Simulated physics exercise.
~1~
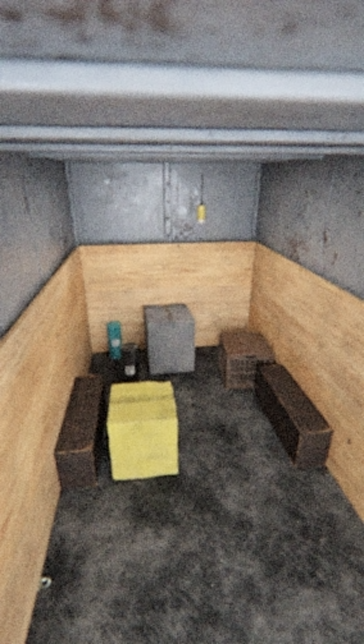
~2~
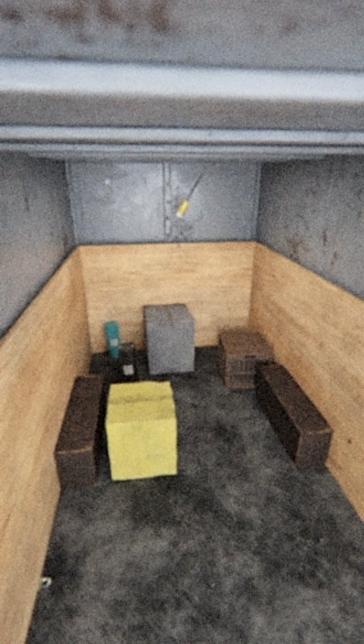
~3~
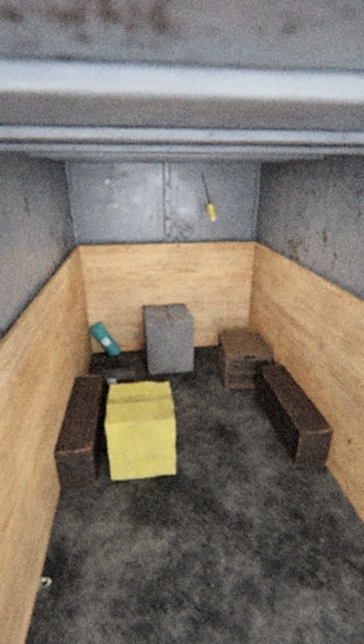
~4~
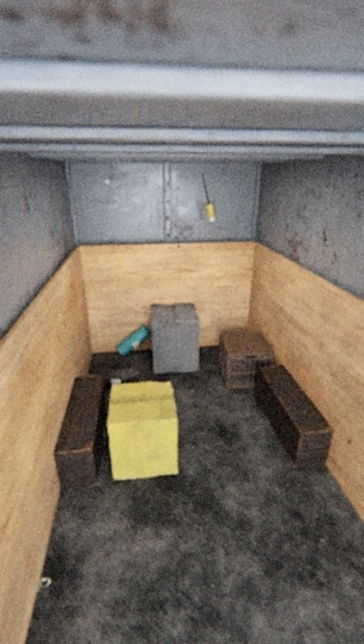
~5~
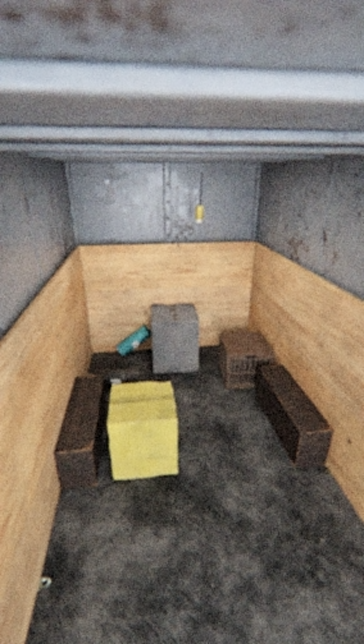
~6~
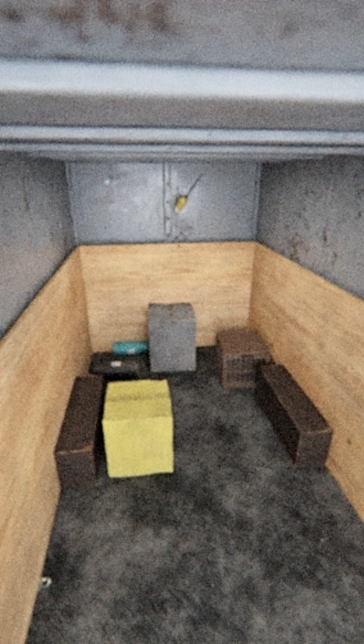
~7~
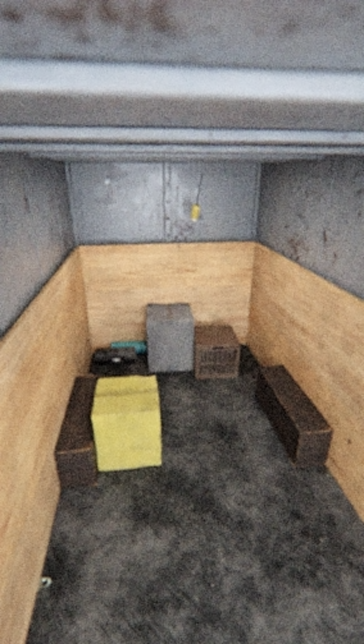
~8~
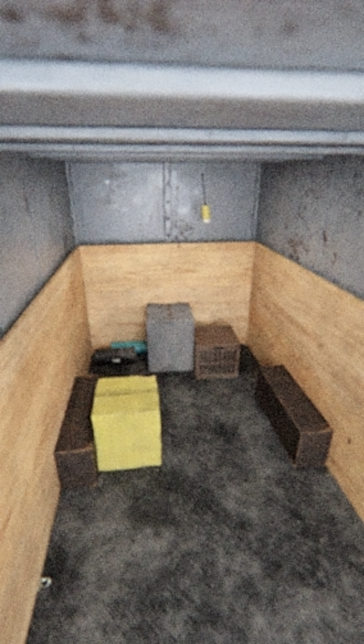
The turquoise canister leans and falls over, then the brown chest and yellow box slide left.
